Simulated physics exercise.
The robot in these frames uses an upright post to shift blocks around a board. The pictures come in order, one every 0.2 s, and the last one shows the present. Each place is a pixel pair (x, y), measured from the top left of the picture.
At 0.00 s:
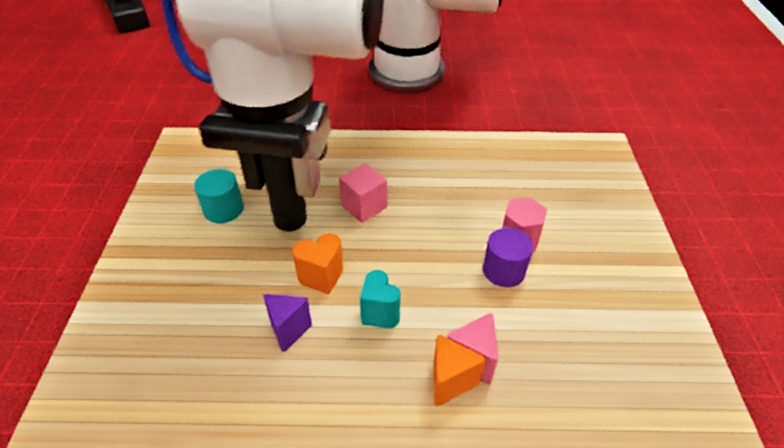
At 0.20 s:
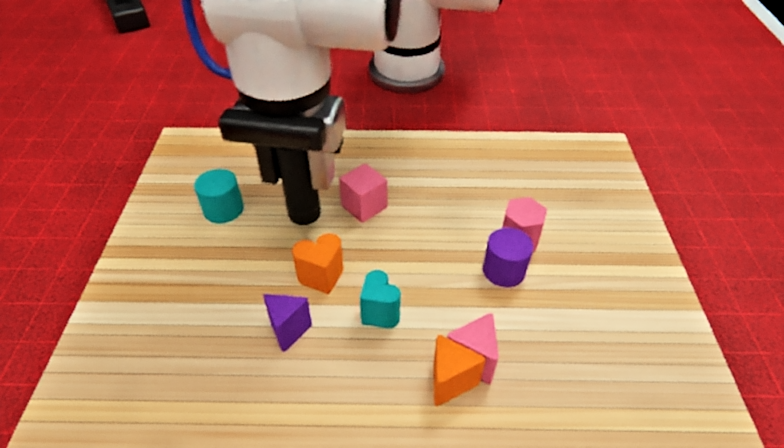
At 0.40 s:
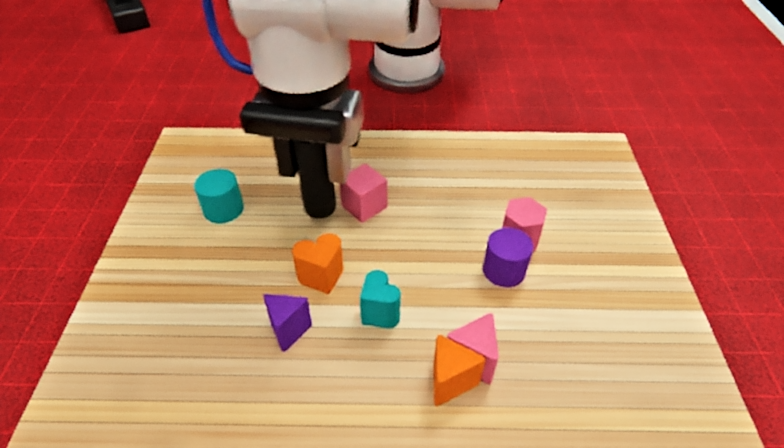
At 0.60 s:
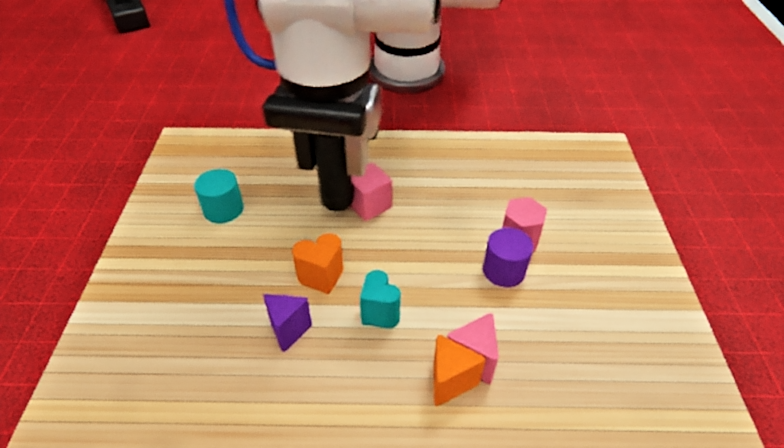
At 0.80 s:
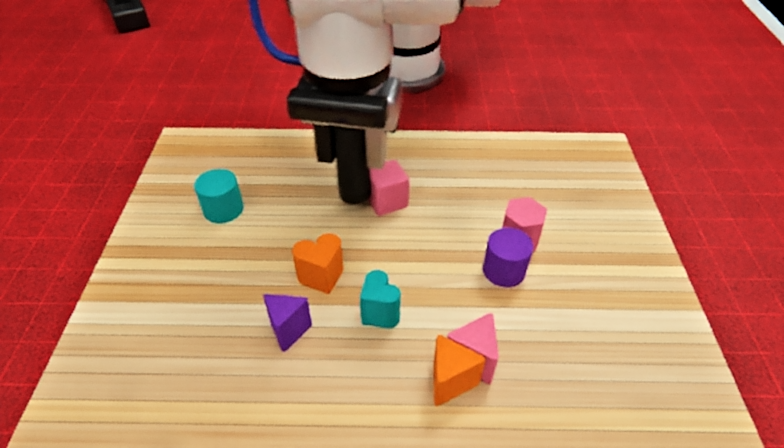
On a wooden board, a robot's black post moves right and nudges a pink block.
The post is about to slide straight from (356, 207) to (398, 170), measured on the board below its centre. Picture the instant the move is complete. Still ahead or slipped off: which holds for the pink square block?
My prediction: No longer in front.
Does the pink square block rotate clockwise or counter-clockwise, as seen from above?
In a top view, it turns clockwise.
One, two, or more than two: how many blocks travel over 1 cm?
Moved: Just one.
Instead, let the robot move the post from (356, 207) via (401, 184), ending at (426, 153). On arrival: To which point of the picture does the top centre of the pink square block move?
Its top face will be centred at roughly (435, 162).
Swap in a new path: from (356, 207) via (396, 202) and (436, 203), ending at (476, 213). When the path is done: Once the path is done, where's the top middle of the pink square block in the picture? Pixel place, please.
I think it will end close to (482, 163).
On the path given first. Halfway along, post (377, 175); pink square block (410, 165), turned 50° clockwise.
At the end, post (398, 158); pink square block (415, 165), turned 60° clockwise.
